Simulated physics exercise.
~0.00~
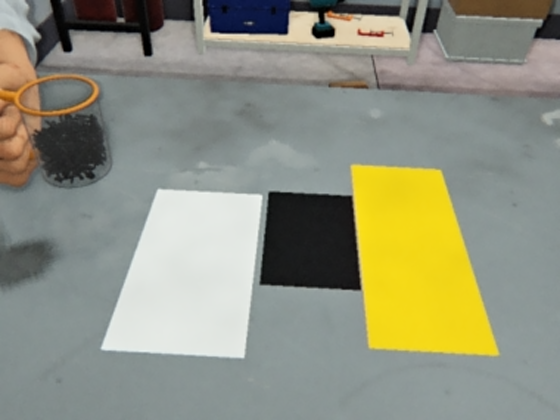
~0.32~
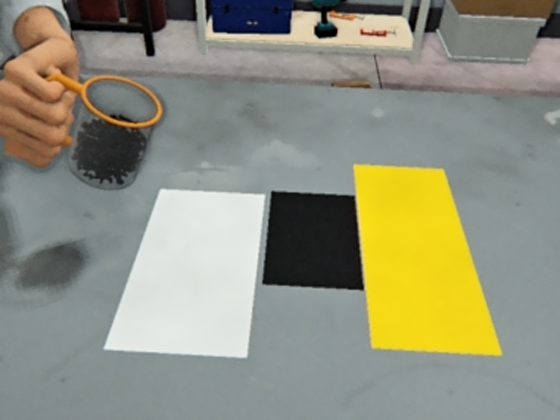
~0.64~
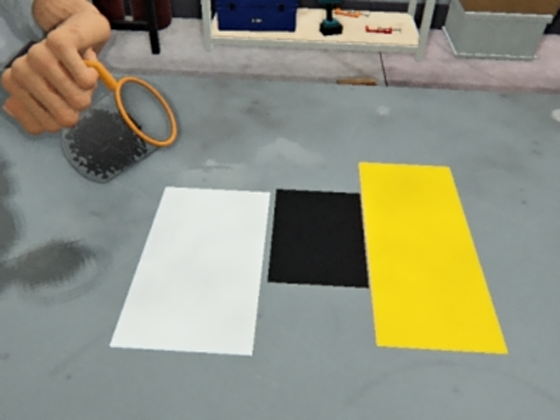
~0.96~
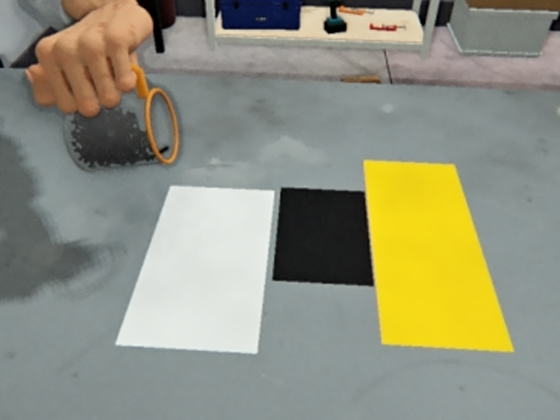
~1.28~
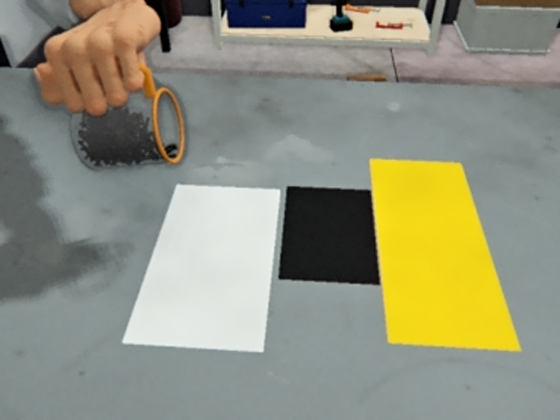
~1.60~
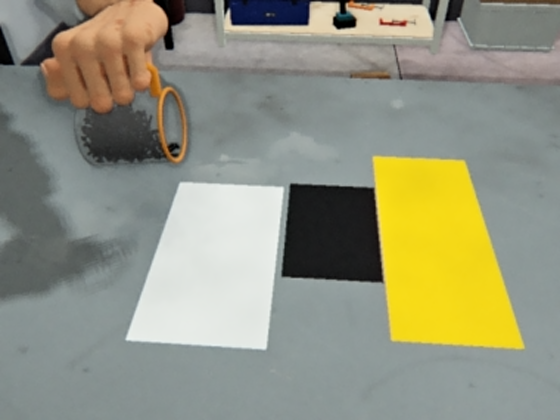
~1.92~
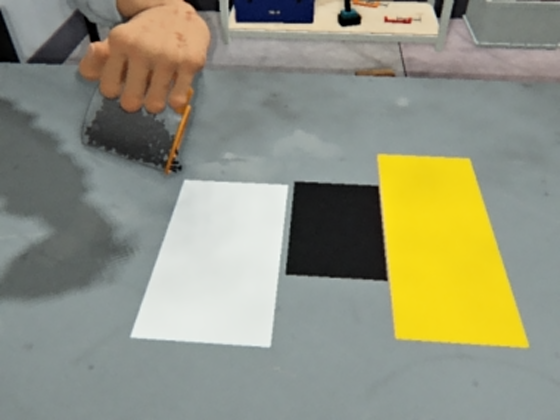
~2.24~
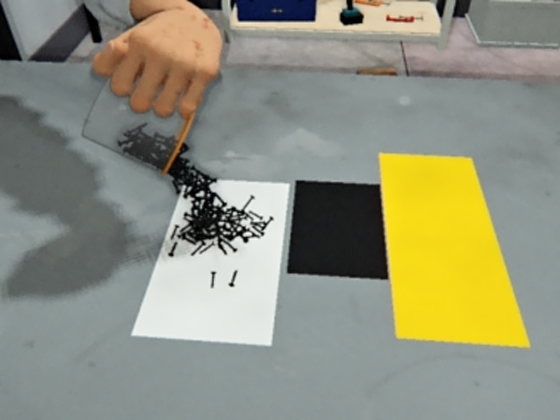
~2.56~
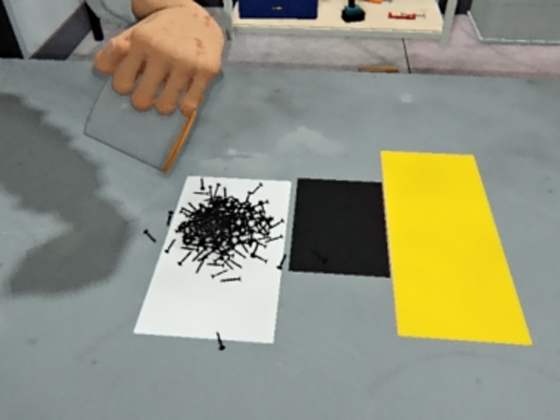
On a grey tabletop in a workshop, a hand tilts a clear, orange-rimmed cup of black screws beside white, black and yellow mats, pauses partway, then tips it further, pouring out the screws, which end heaped mostly on the white mat, leaving the cup empty.
